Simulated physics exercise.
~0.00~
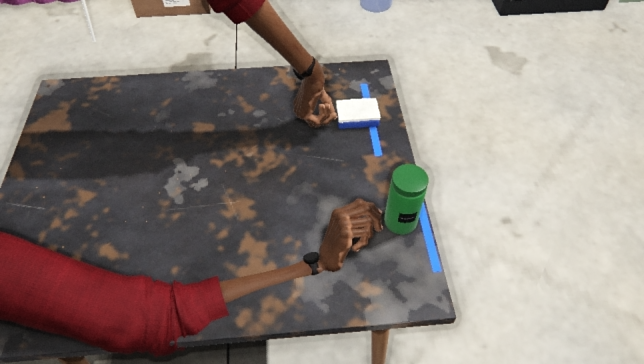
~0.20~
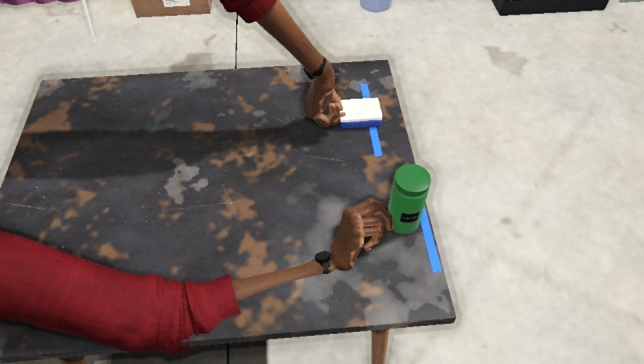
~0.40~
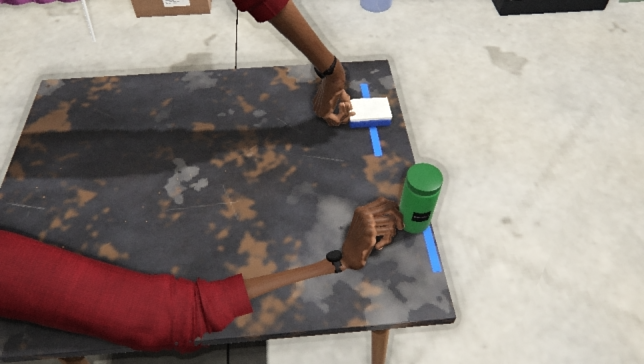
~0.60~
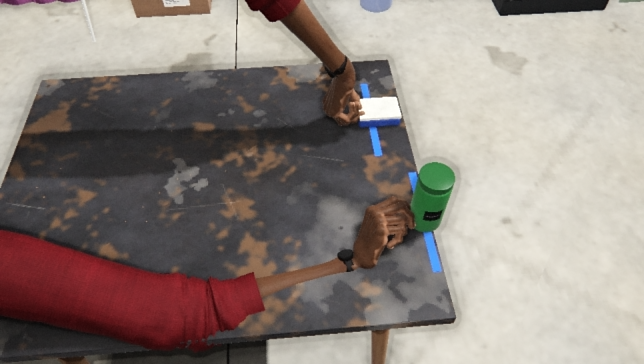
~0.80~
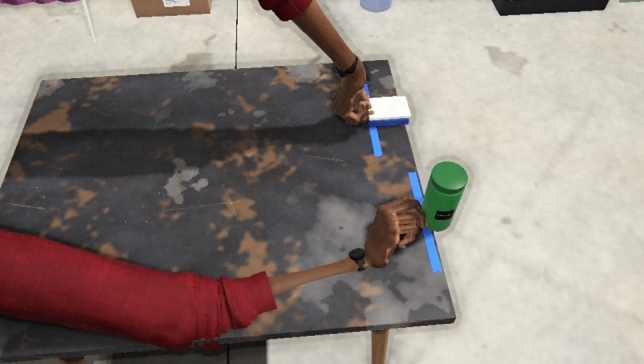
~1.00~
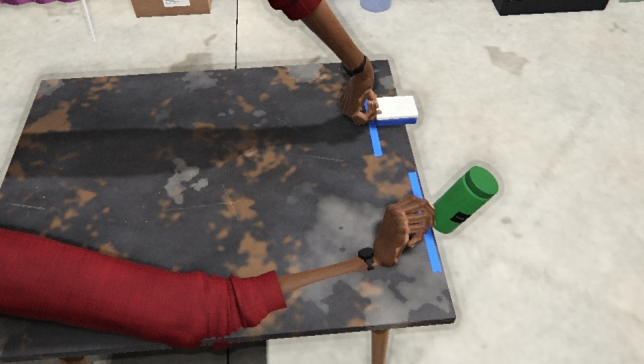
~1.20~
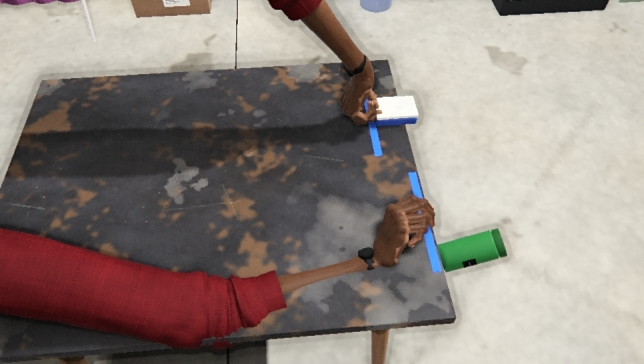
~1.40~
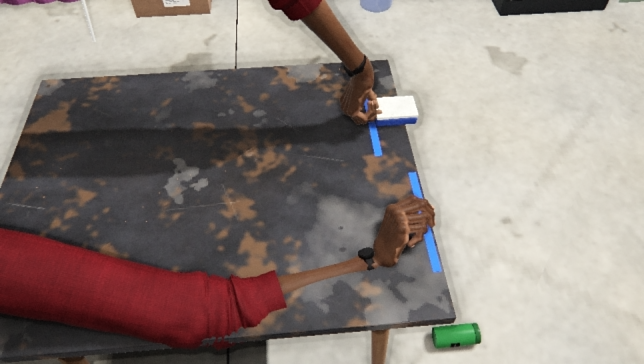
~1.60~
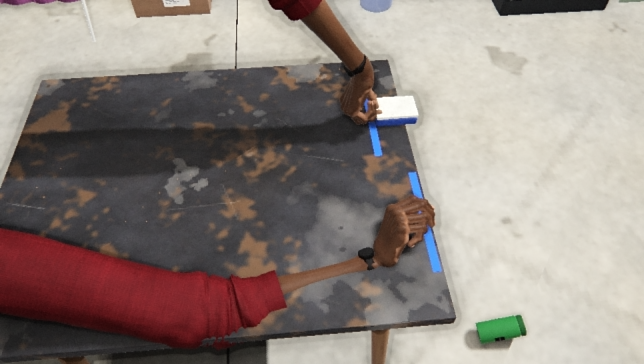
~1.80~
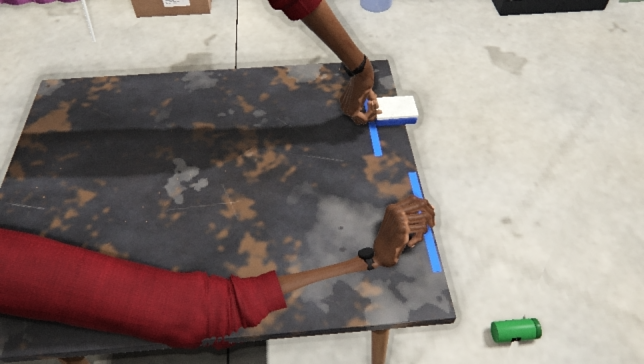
At a table's end, two hands slowly pushing a green jar and blue sponge rightward, the jar toppling off, the sponge staying.
